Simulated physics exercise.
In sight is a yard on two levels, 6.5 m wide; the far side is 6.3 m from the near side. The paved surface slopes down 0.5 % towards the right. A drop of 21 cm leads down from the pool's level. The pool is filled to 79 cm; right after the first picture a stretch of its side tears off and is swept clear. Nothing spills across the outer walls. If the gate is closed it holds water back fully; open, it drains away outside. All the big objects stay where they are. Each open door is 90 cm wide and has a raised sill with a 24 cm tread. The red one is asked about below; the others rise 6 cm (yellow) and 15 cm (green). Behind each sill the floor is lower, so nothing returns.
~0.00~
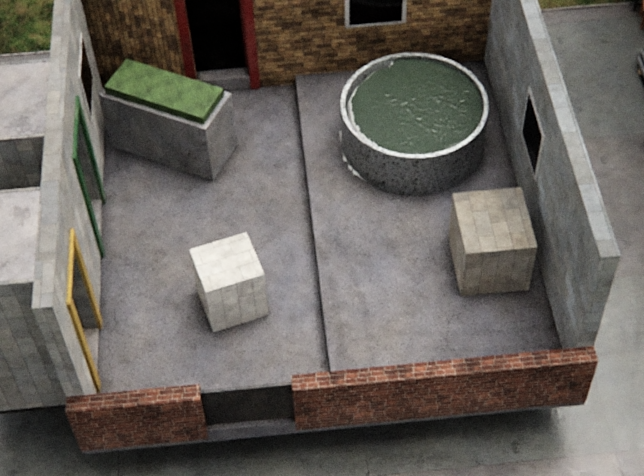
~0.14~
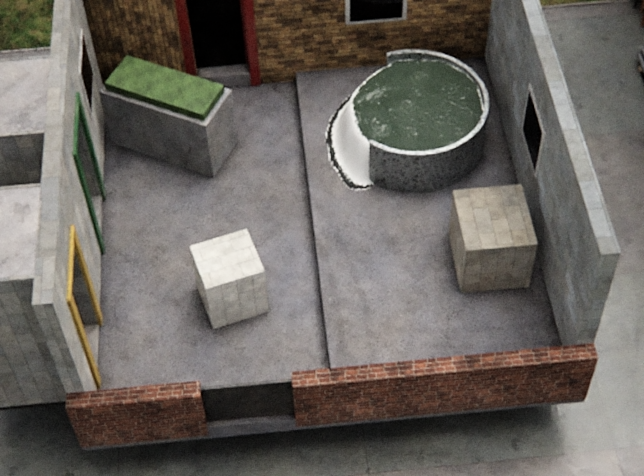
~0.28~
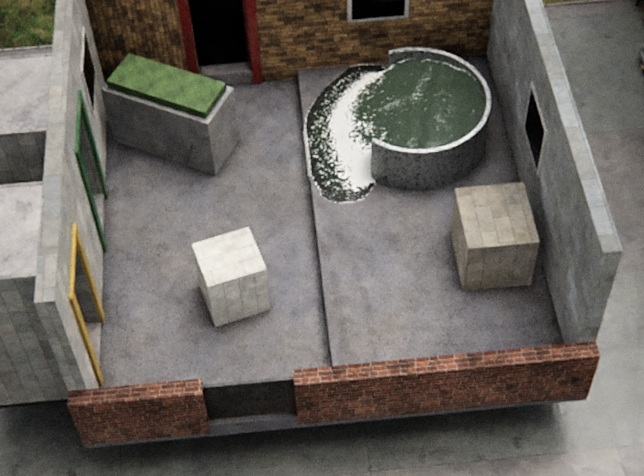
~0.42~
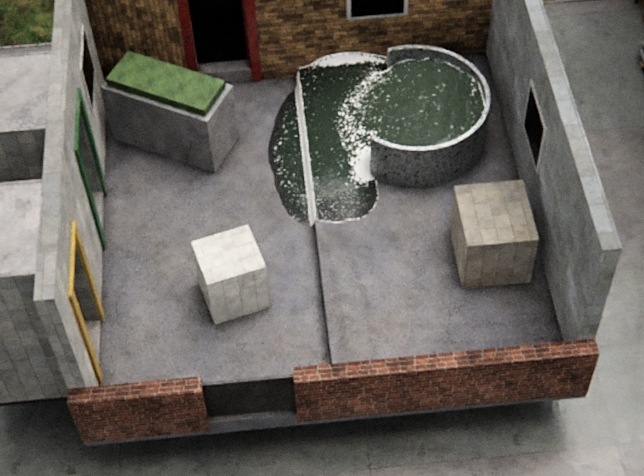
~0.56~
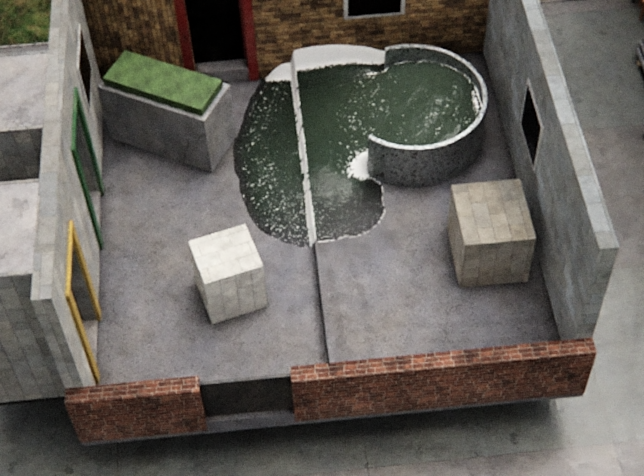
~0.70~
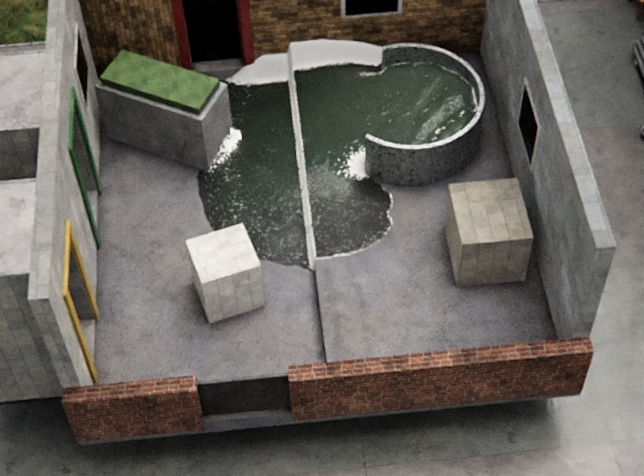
Walled concrete yard with a round pool, its left side opening and green water pouring out, spreading leftward across the paving.
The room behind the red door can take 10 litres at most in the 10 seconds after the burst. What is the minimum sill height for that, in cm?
About 32 cm.
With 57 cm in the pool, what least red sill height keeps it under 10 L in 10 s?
Some 22 cm.
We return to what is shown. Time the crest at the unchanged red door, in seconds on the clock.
Around 3.2 s.
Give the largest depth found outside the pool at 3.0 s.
About 62 cm.
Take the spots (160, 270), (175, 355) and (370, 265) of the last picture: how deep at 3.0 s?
In that order: 9, 2 and 0 cm.
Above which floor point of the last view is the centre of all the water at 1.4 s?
Near (320, 133).
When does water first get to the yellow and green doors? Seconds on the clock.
Yellow 1.8 s, green 1.2 s.
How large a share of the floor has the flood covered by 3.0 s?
About 60 per cent.
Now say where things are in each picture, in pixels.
Still water, 79 cm deep, in the pool at (414, 107); the red door at (219, 46) is dry, in the first frame.
Water pours out at (347, 119) and has run 0.3 m, to a hidden place; about 8 cm deep outside, 79 cm at the back, in the second frame.
The gap is at (349, 120), the front 0.8 m out at (358, 67); the back of the pool holds 79 cm, in the third frame.
Water pours out at (348, 120) and has run 1.3 m, to (294, 212); about 10 cm deep outside, 74 cm at the back, in the fourth frame.
The front is at (261, 223), 1.8 m from the gap at (345, 120); 6.6 m2 of floor is wet, 67 cm left at the back, in the fifth frame.
The gap is at (342, 119), the front 2.4 m out at a hidden place; the back of the pool holds 63 cm; 0.1 m in a straight line remain to the red door at (215, 37), in the sixth frame.
After 1.4 s water covers 45 % of the floor, deepest (48 cm) near (102, 98); 22 cm at the red door, 0 litres in over its 26 cm sill.
After 3.0 s water covers 60 % of the floor, deepest (62 cm) near (112, 120); 30 cm at the red door, 7 litres in over its 26 cm sill.
After 10.0 s water covers 80 % of the floor, deepest (20 cm) near (100, 169); 10 cm at the red door, 36 litres in over its 26 cm sill.
At the red door as built, the water arrived by 0.8 s and peaked near 35 cm at 3.2 s.
Run again over the same 10 s with other heights there, 23 litres in over 28.5 cm, 1 litre over 38.5 cm. The limit of 10 litres is kept from about 32 cm up.
